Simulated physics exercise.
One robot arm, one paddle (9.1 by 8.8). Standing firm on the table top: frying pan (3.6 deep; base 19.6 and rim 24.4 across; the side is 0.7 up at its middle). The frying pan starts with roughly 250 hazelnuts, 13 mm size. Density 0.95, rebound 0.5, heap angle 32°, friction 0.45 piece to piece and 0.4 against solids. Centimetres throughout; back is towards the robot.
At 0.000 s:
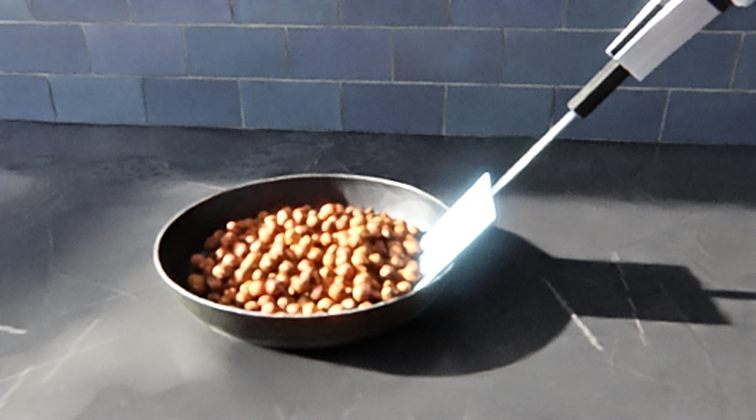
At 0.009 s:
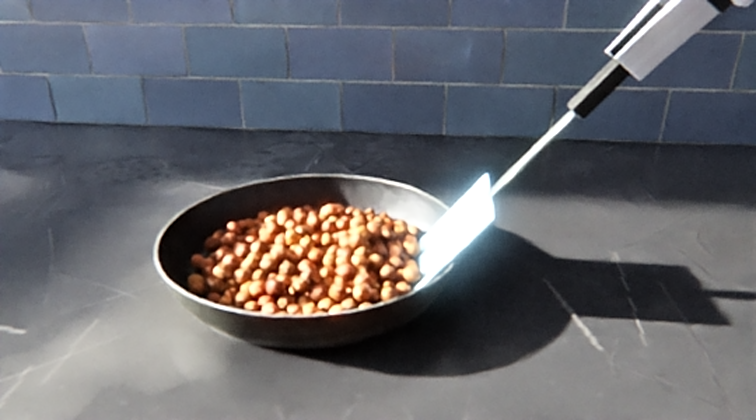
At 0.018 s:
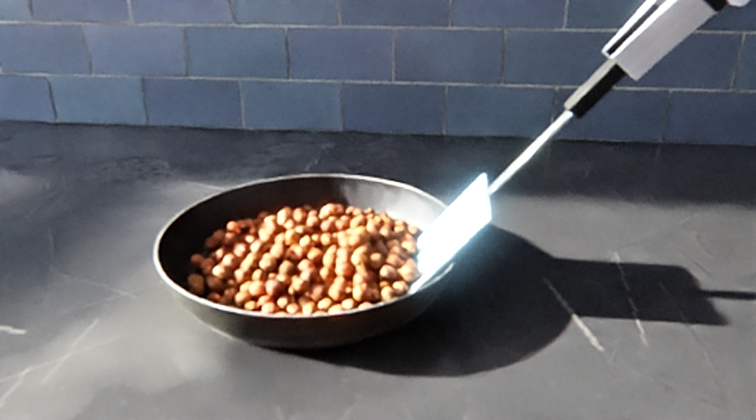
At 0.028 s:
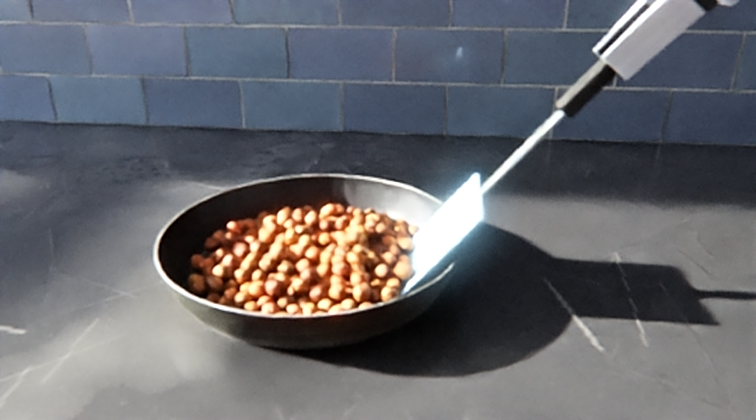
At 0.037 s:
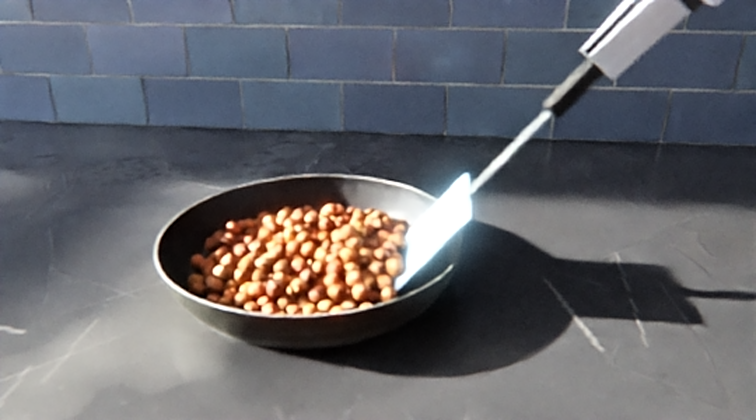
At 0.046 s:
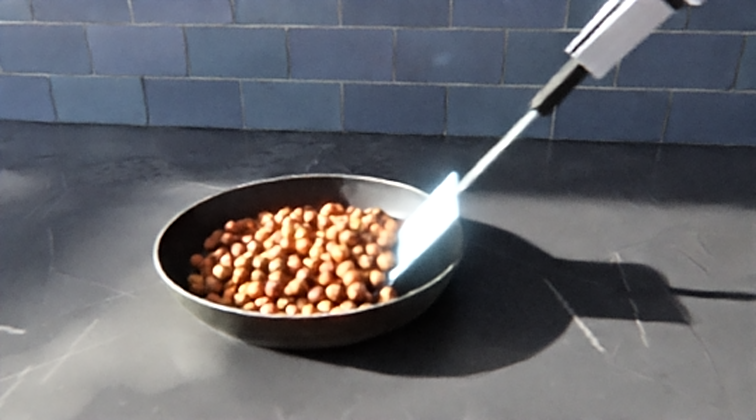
On a dark countertop, a robot arm slides a paddle slightly left against hazelnuts in a frying pan.
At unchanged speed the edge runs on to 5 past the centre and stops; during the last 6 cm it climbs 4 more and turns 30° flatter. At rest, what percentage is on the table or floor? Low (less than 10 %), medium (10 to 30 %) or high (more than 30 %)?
Share on the table or floor: Medium (10 to 30 %).
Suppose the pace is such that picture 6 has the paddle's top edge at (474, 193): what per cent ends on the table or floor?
About 0 per cent.
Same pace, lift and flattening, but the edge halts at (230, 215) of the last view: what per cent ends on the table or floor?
Some 15 per cent.
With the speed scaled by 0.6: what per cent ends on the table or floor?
Some 0 per cent.
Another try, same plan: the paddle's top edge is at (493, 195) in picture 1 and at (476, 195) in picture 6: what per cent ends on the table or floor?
Some 0 per cent.
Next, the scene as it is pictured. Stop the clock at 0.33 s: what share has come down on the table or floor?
About 10 per cent.
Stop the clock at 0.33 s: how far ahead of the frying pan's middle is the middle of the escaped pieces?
Some 20 cm.
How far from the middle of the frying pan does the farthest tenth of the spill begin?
Roughly 65 cm.
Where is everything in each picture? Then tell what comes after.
In the first frame, the paddle top edge at (492, 194), sloping 51°; upper third of the load around (316, 252), from x 195 to 415, top at y 210; 246 in the frying pan.
In the second frame, the paddle top edge at (491, 194), sloping 51°; upper third of the load around (318, 252), from x 195 to 415, top at y 210.
In the third frame, the paddle top edge at (488, 194), sloping 51°; upper third of the load around (318, 252), from x 195 to 415, top at y 210.
In the fourth frame, the paddle top edge at (480, 194), sloping 51°; upper third of the load around (317, 251), from x 195 to 415, top at y 210.
In the fifth frame, the paddle top edge at (469, 193), sloping 51°; upper third of the load around (325, 246), from x 195 to 415, top at y 210.
In the sixth frame, the paddle top edge at (456, 193), sloping 51°; upper third of the load around (328, 242), from x 195 to 415, top at y 210; 246 in the frying pan.
After 0.08 s, sloping 51°, highest piece 5 above the table; 246 in the frying pan.
After 0.11 s, sloping 40°, highest piece 6 above the table; 246 in the frying pan.
After 0.33 s, sloping 21°, highest piece 5 above the table; 212 in the frying pan, 30 on the table or floor, 4 on the blade or in flight.
After 1.38 s, sloping 21°, highest piece 4 above the table; 211 in the frying pan, 35 on the table or floor.
In the end, 211 in the frying pan, 35 on the table or floor. That is 14 % on the table or floor.
